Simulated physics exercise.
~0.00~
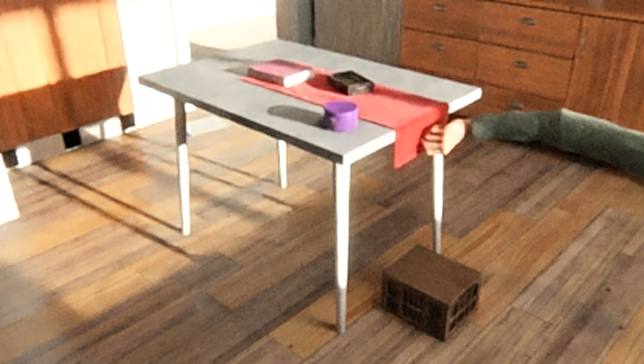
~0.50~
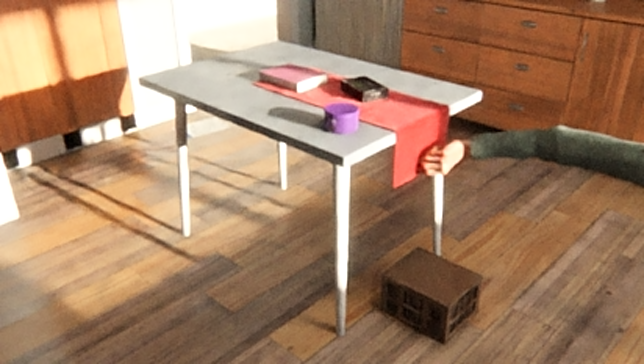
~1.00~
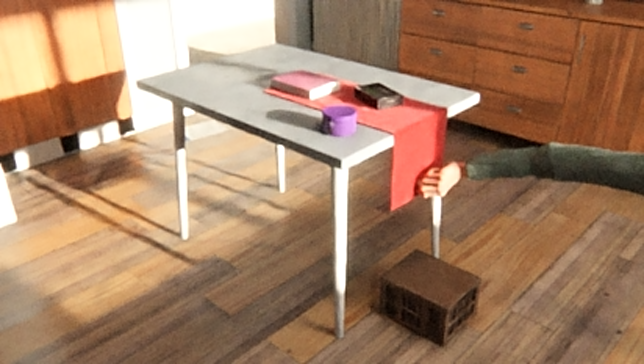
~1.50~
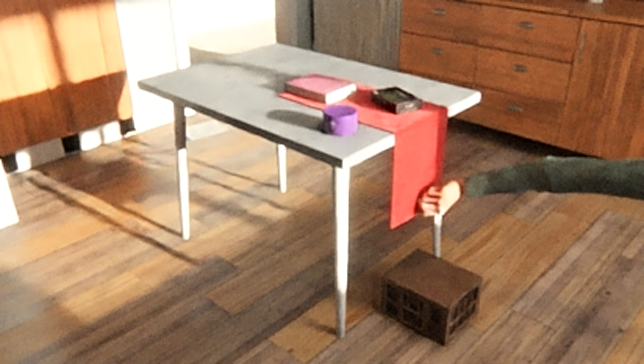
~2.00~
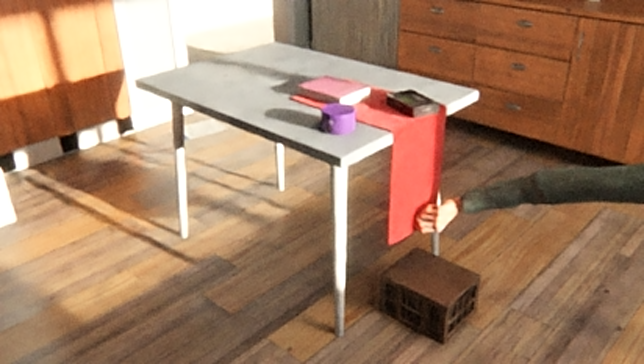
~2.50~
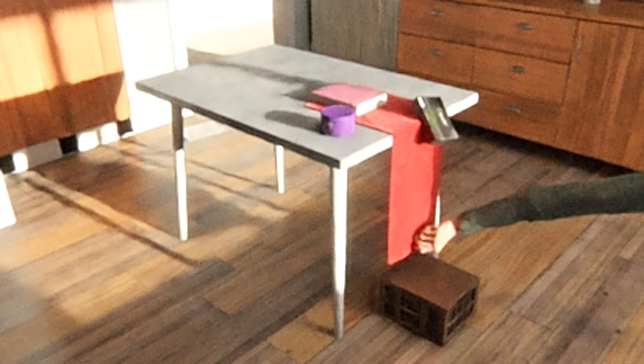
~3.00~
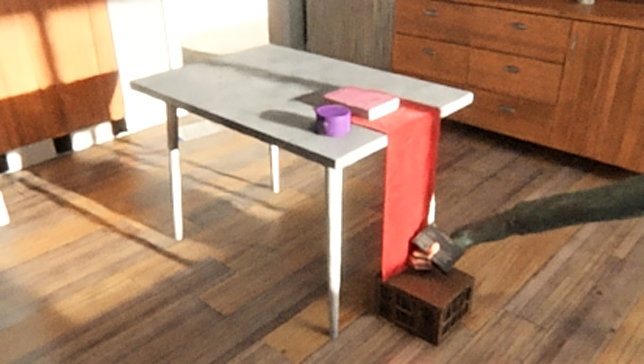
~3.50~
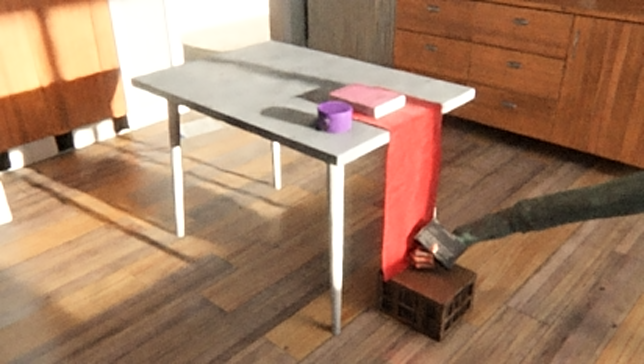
In the video, a hand pulls a red cloth down over the right end of a table, carrying a pink book and a black packet rightward until the packet drops off near a brown crate, while the book and purple tub remain on the table.
